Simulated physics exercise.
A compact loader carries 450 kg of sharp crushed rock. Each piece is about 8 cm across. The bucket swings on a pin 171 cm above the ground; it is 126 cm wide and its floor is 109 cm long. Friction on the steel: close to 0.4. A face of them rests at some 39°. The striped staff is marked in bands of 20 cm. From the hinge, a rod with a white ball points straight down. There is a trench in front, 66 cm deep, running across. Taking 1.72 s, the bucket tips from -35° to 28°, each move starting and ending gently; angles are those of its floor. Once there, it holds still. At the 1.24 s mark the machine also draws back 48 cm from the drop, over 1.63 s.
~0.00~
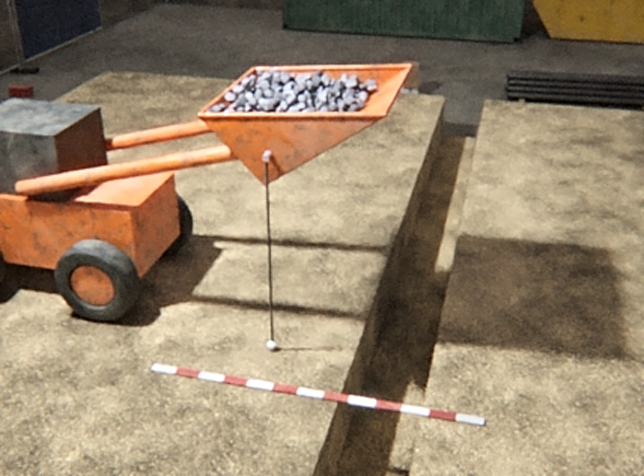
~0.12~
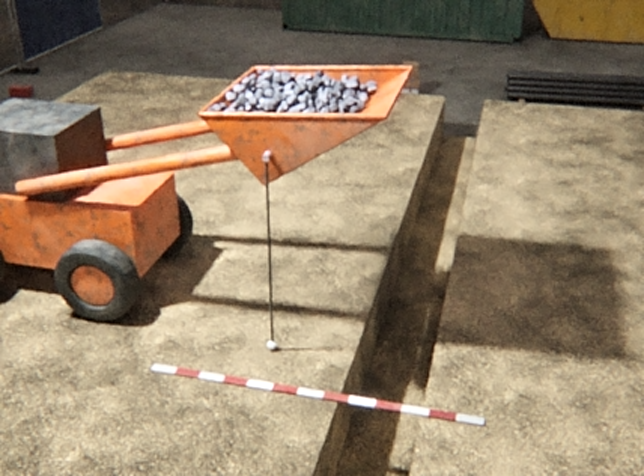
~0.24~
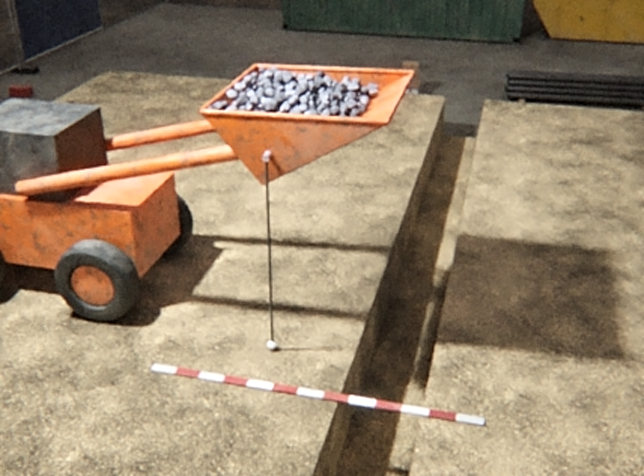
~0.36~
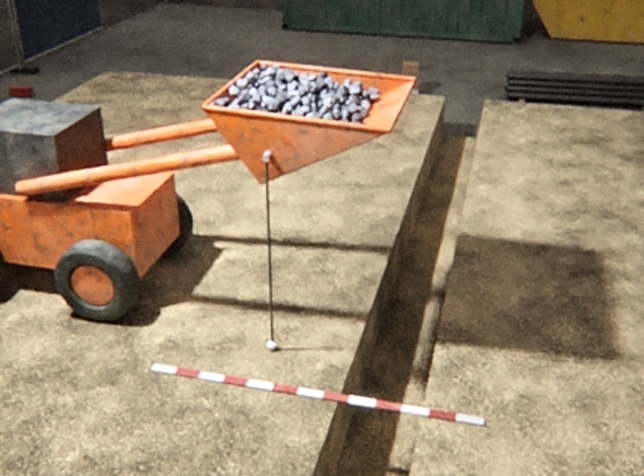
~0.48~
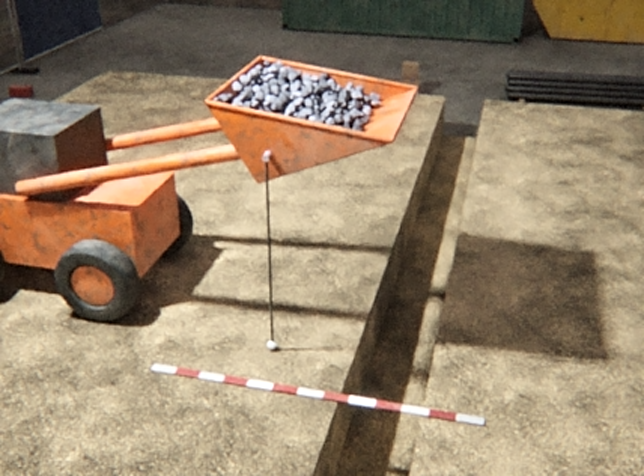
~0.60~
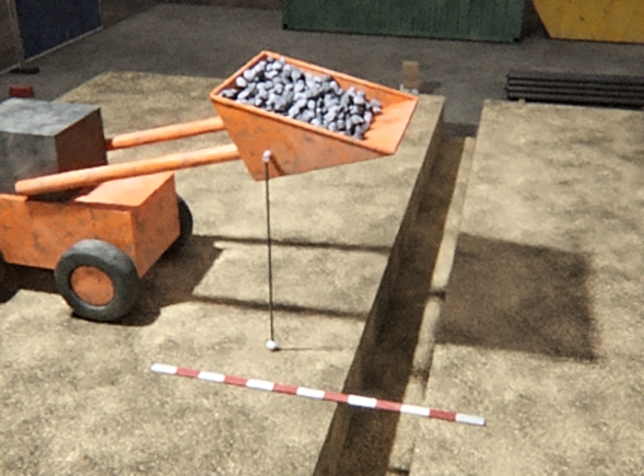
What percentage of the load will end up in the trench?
About 85 per cent.
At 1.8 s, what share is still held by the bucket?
I'd say near 90 per cent is still held inside.
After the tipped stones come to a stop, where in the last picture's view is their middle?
Middle at around (398, 366), I'd say.
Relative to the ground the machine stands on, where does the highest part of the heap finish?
The top of the heap ends up around 14 cm above that ground.
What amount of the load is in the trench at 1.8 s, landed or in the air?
By that moment, roughly 5 per cent of the load.
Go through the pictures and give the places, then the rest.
The first frame shows lip at (386, 115), floor tilted -35°, highest stones at (298, 84).
In the second frame, the bucket is at -34°, its lip at (386, 117); the top of the load is at (292, 84); the stones move at 0.1 m/s on average.
In the third frame, the bucket is at -32°, its lip at (388, 122); the top of the load is at (282, 82); the stones move at 0.1 m/s on average.
The fourth frame shows lip at (391, 131), floor tilted -28°, highest stones at (261, 75); the stones move at 0.2 m/s on average.
In the fifth frame, the bucket is at -23°, its lip at (393, 141); the top of the load is at (264, 72); the stones move at 0.2 m/s on average.
The sixth frame shows lip at (394, 153), floor tilted -17°, highest stones at (265, 69); the stones move at 0.2 m/s on average.
After 1.3 s the floor is at 18°; 100 % in the bucket; the foremost stones are at (363, 159).
After 1.8 s the floor is at 28°; 91 % in the bucket, 3 % short of the trench, 6 % in the trench; the foremost stones are at (388, 213).
After 3.3 s the floor is at 28°; 1 % in the bucket, 24 % short of the trench, 75 % in the trench; the foremost stones are at (431, 372).
After 6.1 s the floor is at 28°; 0 % in the bucket, 13 % short of the trench, 87 % in the trench; the foremost stones are at (432, 370).
